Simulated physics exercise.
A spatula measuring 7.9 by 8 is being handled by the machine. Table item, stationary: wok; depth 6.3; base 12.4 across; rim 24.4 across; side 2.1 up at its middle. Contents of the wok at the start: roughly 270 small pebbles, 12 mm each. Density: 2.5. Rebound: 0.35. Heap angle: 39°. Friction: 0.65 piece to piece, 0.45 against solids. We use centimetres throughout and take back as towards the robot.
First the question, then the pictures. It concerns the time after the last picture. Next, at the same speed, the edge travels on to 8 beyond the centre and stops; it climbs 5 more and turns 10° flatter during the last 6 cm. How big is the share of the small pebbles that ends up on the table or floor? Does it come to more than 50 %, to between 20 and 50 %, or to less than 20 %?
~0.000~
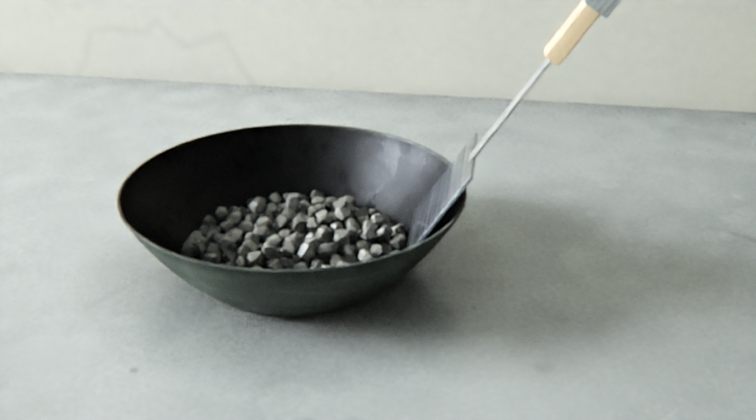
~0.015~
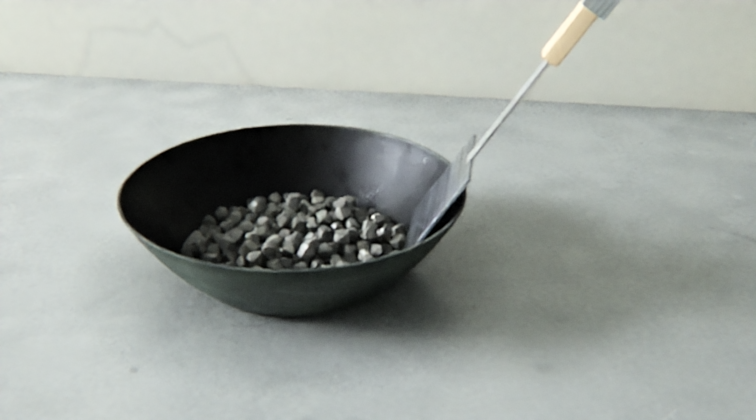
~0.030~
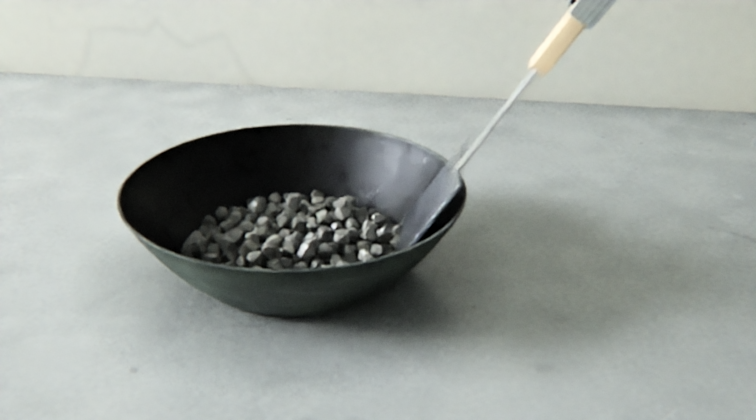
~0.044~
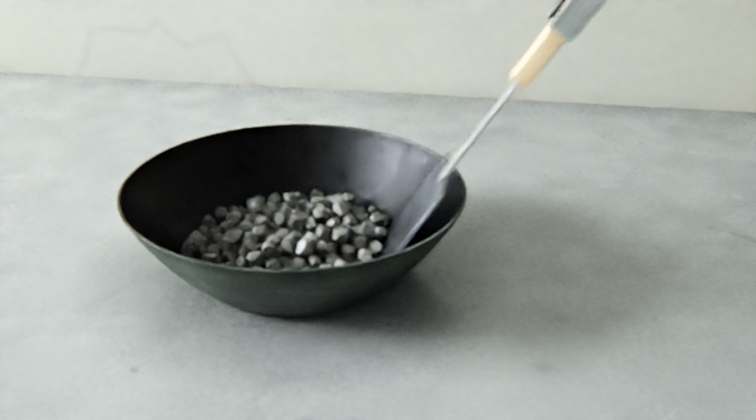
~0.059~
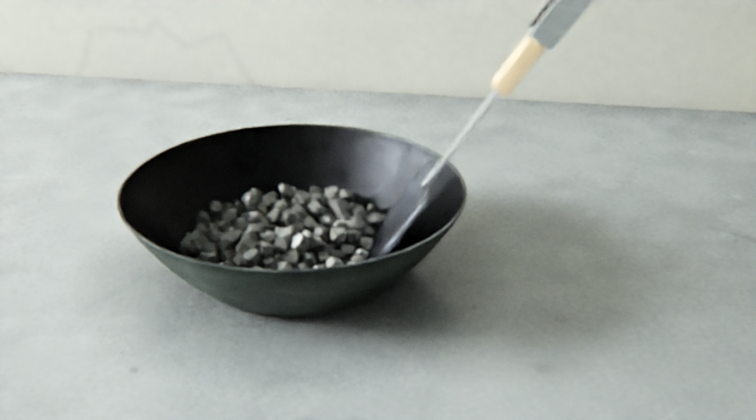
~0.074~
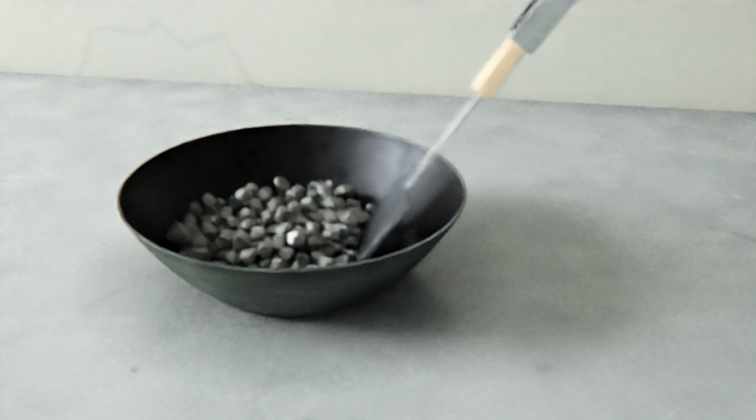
It comes to between 20 and 50 %.
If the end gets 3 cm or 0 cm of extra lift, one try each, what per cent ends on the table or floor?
45 and 40 %.
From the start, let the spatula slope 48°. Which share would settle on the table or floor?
My guess is close to 30 per cent.
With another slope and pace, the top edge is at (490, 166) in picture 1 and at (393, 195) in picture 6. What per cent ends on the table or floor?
Roughly 30 percent ends up there.
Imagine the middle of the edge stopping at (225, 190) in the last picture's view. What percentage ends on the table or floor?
Some 10 per cent.
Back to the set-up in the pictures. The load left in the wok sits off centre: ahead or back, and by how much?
Some 4.0 cm ahead of the centre.
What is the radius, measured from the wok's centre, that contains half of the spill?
Distance, approx.: 28 cm.
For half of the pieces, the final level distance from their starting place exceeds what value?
Somewhere around 6 centimetres, I'd say.
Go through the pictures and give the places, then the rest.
In the first picture, spatula top edge at (475, 154), sloping 57°; upper third of the load around (295, 237), from x 190 to 400, top at y 195; 269 in the wok.
In the second picture, spatula top edge at (473, 156), sloping 57°; upper third of the load around (295, 237), from x 190 to 400, top at y 195.
In the third picture, spatula top edge at (462, 164), sloping 57°; upper third of the load around (295, 237), from x 190 to 400, top at y 195.
In the fourth picture, spatula top edge at (445, 175), sloping 57°; upper third of the load around (299, 237), from x 190 to 395, top at y 195.
In the fifth picture, spatula top edge at (427, 182), sloping 57°; upper third of the load around (288, 234), from x 185 to 395, top at y 190.
In the sixth picture, spatula top edge at (410, 184), sloping 57°; upper third of the load around (284, 230), from x 175 to 415, top at y 185; 269 in the wok.
After 0.12 s, sloping 57°, highest piece 9 above the table; 269 in the wok.
After 0.18 s, sloping 53°, highest piece 13 above the table; 266 in the wok, 3 on the blade or in flight.
After 0.40 s, sloping 47°, highest piece 17 above the table; 185 in the wok, 38 on the table or floor, 46 on the blade or in flight.
After 1.45 s, sloping 47°, highest piece 7 above the table; 186 in the wok, 83 on the table or floor.
At rest, 186 in the wok, 83 on the table or floor. That is 31 % on the table or floor.
